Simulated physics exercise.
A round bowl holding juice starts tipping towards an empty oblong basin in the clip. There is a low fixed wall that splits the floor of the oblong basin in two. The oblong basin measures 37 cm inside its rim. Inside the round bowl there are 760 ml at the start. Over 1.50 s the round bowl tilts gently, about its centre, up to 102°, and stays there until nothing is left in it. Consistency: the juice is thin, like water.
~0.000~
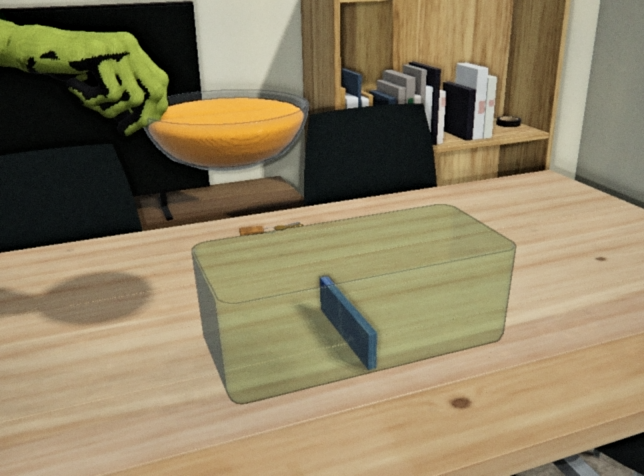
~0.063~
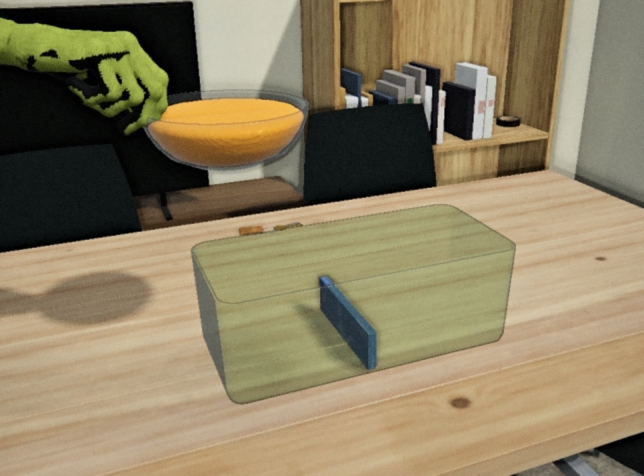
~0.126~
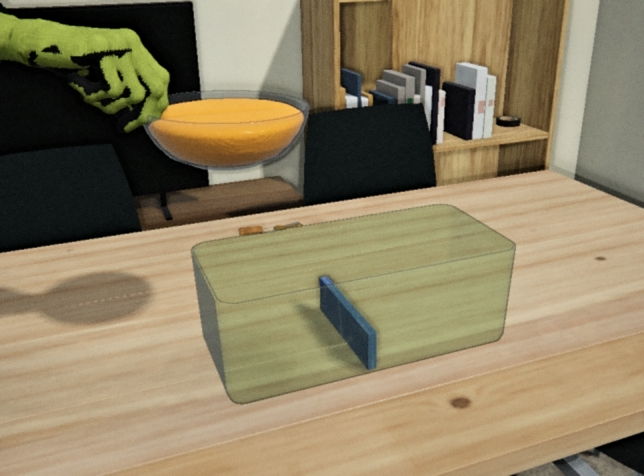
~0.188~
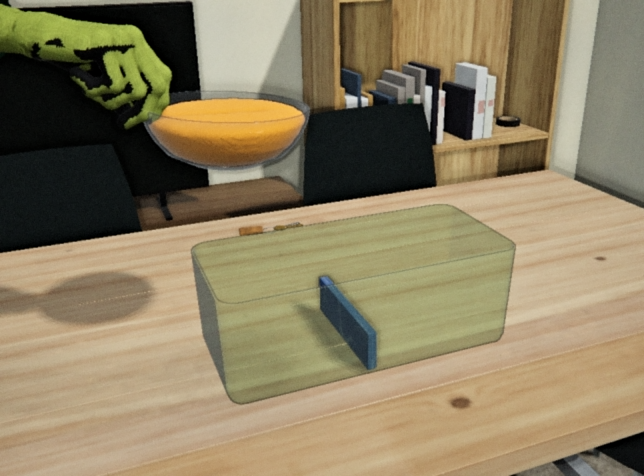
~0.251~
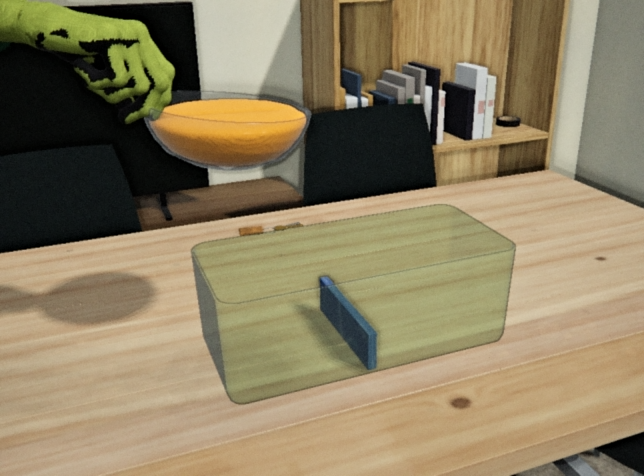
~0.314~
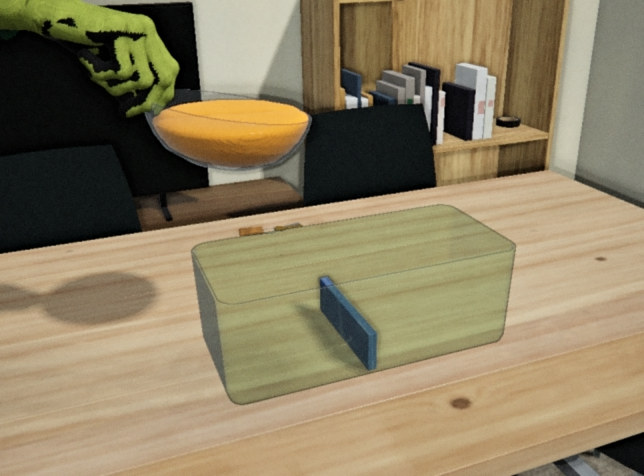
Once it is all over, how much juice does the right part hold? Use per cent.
The right part holds about 74 per cent.
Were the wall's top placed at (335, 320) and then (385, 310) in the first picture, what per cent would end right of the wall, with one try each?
Around 80 and 15 percent, in that order.
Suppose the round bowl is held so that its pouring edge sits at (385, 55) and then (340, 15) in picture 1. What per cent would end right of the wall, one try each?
Some 95 and 90 per cent, in that order.
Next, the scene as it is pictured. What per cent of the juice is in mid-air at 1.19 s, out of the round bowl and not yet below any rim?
Around 3 percent of it is airborne.
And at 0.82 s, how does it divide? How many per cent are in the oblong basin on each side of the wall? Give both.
Lab note: Left near 4, right near 32.
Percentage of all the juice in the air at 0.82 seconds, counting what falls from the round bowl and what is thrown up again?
36 %.
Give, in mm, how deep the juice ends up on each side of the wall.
Some 8 mm on the left and 18 mm on the right.
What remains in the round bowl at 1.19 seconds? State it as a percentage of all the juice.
0 in a hundred, give or take.
After 0.82 s the tilt is 58° and 28 per cent is still to pour, 4 is left of the wall and 32 right of it.
After 1.19 s the tilt is 92° and 0 per cent is still to pour, 23 is left of the wall and 74 right of it.
After 1.58 s the tilt is 102° and 0 per cent is still to pour, 26 is left of the wall and 74 right of it.
After 2.00 s the tilt is 102° and 0 per cent is still to pour, 26 is left of the wall and 74 right of it.
In the end 26 per cent lies left of the wall, 74 right of it and 0 outside.
